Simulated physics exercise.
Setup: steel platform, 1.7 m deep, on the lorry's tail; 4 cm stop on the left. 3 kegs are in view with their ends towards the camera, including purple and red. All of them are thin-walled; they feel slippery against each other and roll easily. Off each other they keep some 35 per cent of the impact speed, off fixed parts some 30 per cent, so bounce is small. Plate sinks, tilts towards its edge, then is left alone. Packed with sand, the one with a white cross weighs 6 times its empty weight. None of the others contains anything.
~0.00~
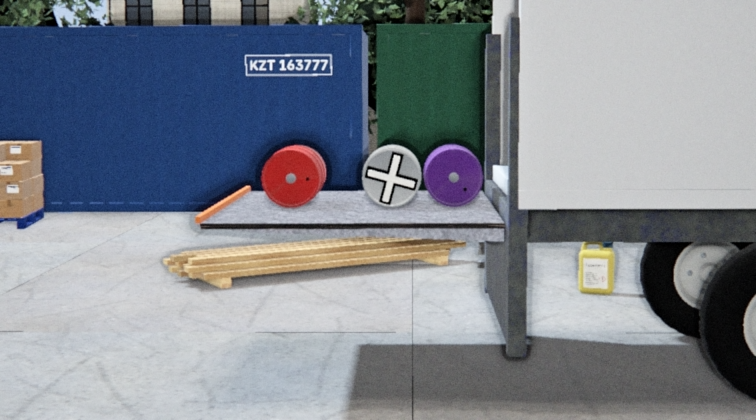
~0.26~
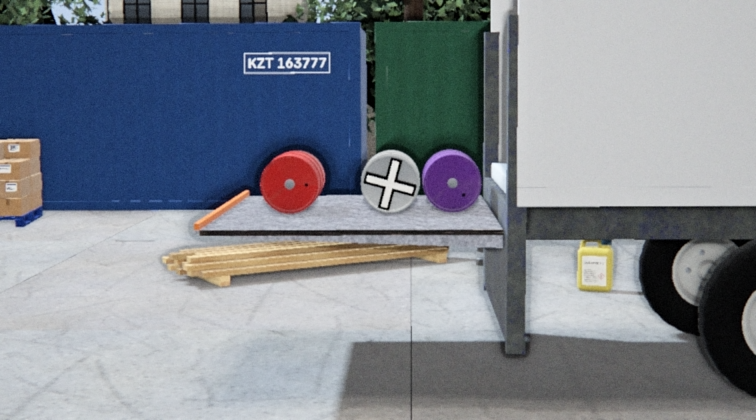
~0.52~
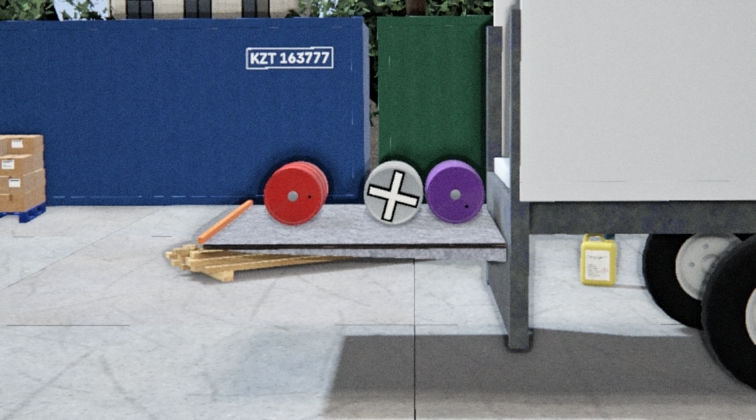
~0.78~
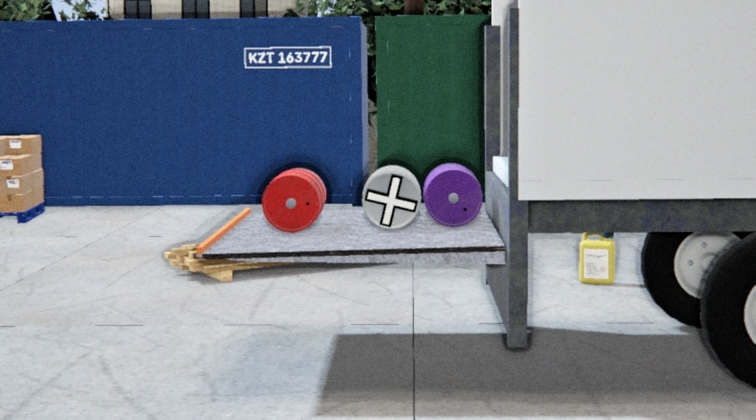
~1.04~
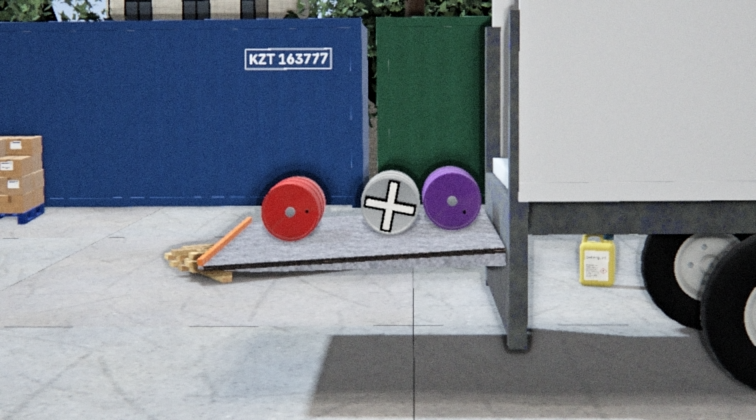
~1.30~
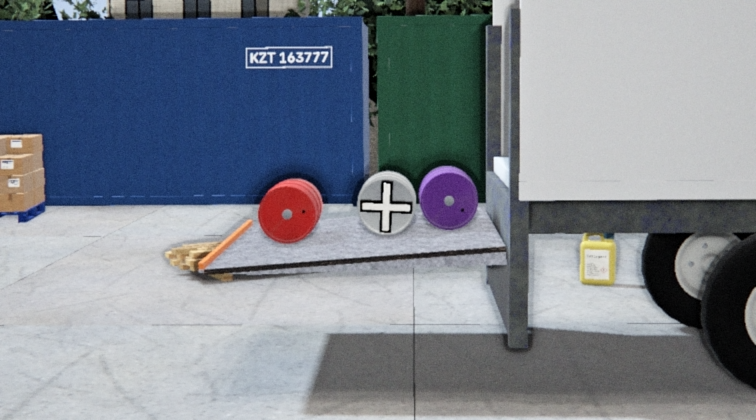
The clip opens on a red, a white-crossed grey and a purple drum standing in a row on a level platform behind a lorry, above some timber. The platform sinks with them, then its left end tilts slightly downward, and the drums shift a little to the left, the grey one turning slightly.
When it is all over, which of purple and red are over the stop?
Well, purple is retained. Red - that one escapes over the edge.
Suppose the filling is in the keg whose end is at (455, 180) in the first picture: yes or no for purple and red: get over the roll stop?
Then purple no, red yes.
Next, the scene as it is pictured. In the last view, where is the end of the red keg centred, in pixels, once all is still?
You'll find it at roughly (80, 339) in the final picture.
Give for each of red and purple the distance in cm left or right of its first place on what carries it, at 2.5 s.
Red: 35 to the left; purple: 40 to the left.
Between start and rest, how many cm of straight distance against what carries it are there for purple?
The purple one comes to 90.
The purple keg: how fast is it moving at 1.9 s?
0.3 m/s, roughly.
Then, 1.9 s in, purple is on the plate, 125 cm from the stop, rolling left; red is on the plate, 25 cm from the stop, rolling left; 0 of 3 are off.
Then, 2.5 s in, purple is on the plate, 100 cm from the stop, rolling left; red is on the plate, 10 cm from the stop; 0 of 3 are off.
Then, 3.3 s in, purple is on the plate, 65 cm from the stop, rolling left; red is over the stop and falling; 1 of 3 is off.
In the end (6.1 s), purple is on the plate, 45 cm from the stop; red is on the ground; 1 of 3 is off.
